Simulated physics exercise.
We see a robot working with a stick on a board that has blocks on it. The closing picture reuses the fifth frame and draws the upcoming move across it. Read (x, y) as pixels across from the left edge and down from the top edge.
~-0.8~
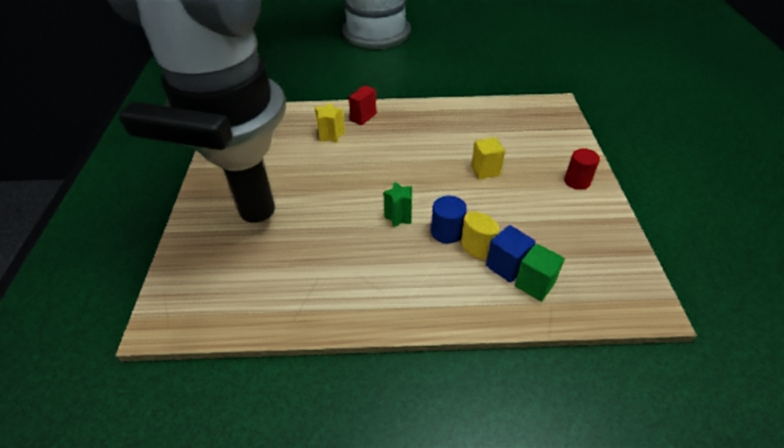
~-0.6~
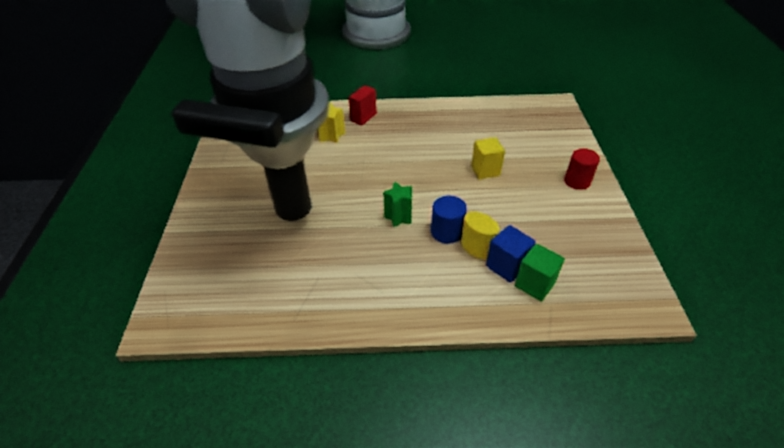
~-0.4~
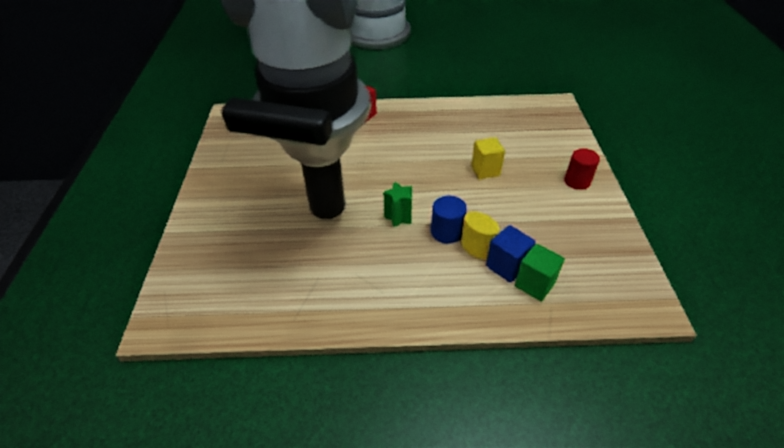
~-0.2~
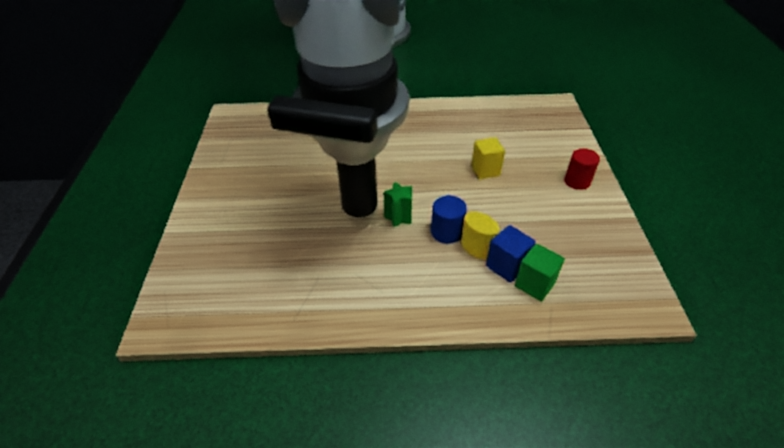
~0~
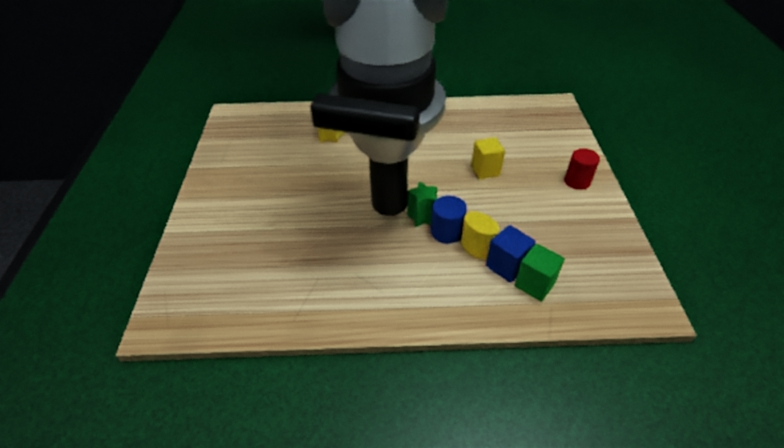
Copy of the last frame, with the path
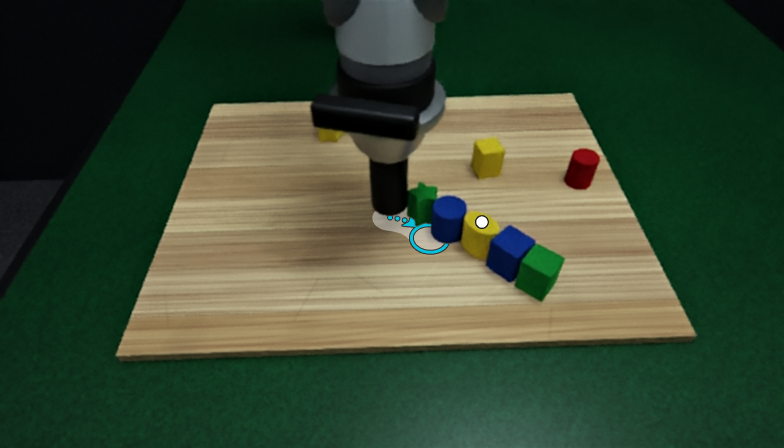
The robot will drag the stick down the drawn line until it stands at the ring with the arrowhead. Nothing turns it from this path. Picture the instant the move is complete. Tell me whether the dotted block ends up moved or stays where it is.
Moved.
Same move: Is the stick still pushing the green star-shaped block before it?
The answer is no.
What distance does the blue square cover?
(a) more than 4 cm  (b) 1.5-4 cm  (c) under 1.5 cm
The one that fits is c, under 1.5 cm.
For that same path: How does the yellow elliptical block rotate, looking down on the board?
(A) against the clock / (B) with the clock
(B)
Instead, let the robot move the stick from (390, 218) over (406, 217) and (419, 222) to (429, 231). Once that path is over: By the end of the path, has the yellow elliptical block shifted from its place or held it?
The yellow elliptical block moves.
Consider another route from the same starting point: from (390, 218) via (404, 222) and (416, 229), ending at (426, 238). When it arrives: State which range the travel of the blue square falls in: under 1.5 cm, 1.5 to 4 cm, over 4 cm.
The best fit is under 1.5 cm.
The drawn path runs from (390, 218) over (406, 221) and (420, 228) to (430, 238); the dot is on the yellow elliptical block.
The first path, step by step. Halfway along, stick (414, 210); green star-shaped block (443, 187), turned 20° anticlockwise; blue cylinder (459, 204); yellow elliptical block (486, 224); blue square (516, 242).
At the end, stick (431, 225); green star-shaped block (443, 187), turned 20° anticlockwise; blue cylinder (465, 204); yellow elliptical block (492, 222), turned 30° clockwise; blue square (517, 244).
